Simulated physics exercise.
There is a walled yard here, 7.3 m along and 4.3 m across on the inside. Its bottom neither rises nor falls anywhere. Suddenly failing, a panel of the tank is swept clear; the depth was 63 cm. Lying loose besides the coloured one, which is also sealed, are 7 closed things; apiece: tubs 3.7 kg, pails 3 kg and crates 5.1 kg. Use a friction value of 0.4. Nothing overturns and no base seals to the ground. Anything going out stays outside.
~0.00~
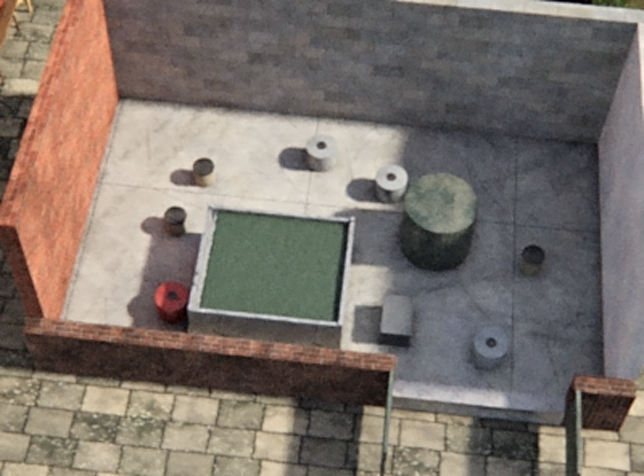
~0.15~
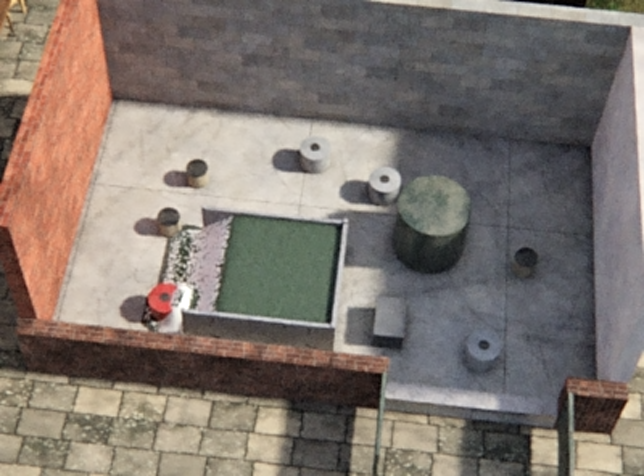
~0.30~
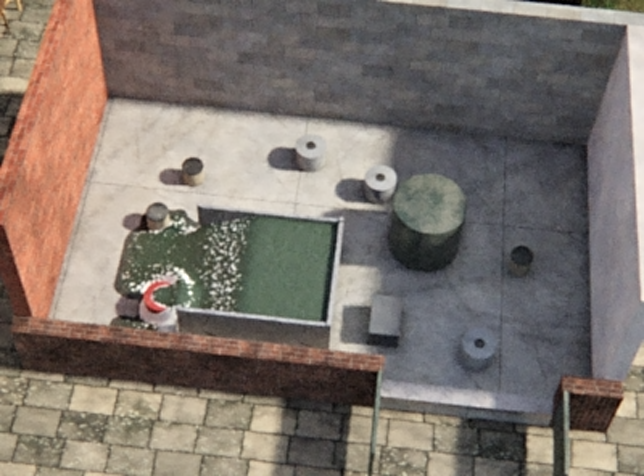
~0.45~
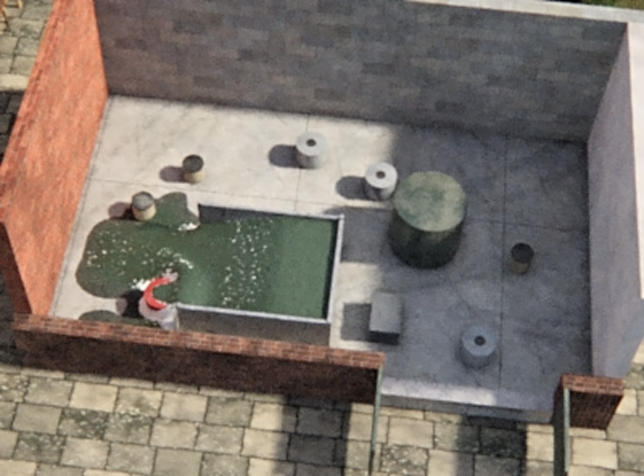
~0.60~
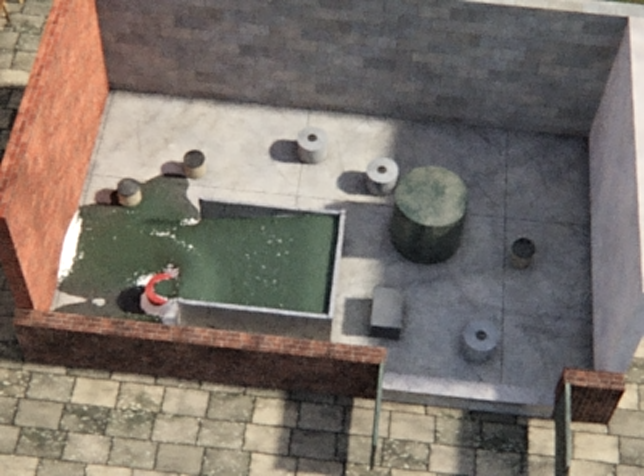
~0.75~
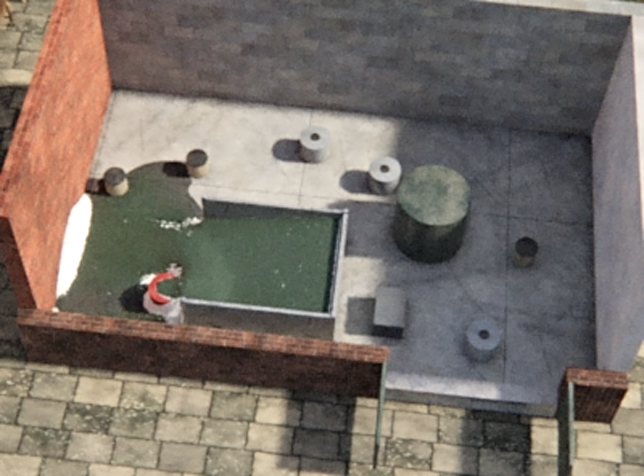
A paved yard walled in red brick and grey block is seen from high above, the view shifting very slightly. A rectangular tank of green water stands left of centre, with a red tub at its left, small grey and dark containers around, a grey box and a large green drum to the right. The tank's left side opens and foaming water spreads to the left wall, pushing one dark container leftward while the red tub stays put.
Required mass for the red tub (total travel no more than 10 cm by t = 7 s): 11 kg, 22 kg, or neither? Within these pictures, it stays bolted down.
Doubling the load is still too little.
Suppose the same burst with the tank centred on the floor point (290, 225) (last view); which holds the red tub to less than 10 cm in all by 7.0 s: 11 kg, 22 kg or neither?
Then the outcome is clear: Not even the heavier works.
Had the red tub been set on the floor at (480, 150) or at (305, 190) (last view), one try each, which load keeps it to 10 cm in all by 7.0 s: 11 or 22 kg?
Order kept: Both picks fail, heavy pick needed.
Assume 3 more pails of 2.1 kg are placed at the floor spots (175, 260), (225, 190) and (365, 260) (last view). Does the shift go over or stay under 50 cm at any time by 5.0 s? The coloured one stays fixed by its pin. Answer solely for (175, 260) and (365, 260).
Beyond the mark, below the mark.
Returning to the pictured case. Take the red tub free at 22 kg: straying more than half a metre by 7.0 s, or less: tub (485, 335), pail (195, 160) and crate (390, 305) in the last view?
So, going through them in order, it's beyond, beyond and not beyond.
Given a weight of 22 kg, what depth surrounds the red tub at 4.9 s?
Something like 11 centimetres.
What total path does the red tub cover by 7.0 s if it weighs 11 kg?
Roughly 350 cm.
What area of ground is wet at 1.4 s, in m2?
Close to 9.0 m2, I'd say.
After 1.4 s the red tub would be 106 cm from its start with 11 kg and 110 cm from its start with 22 kg; 35 cm of water round it then.
After 3.1 s the red tub would be 49 cm from its start with 11 kg and 63 cm from its start with 22 kg; 22 cm of water round it then.
After 4.9 s the red tub would be 25 cm from its start with 11 kg and 20 cm from its start with 22 kg; 11 cm of water round it then.
After 7.0 s the red tub would be 47 cm from its start with 11 kg and 22 cm from its start with 22 kg; 9 cm of water round it then.
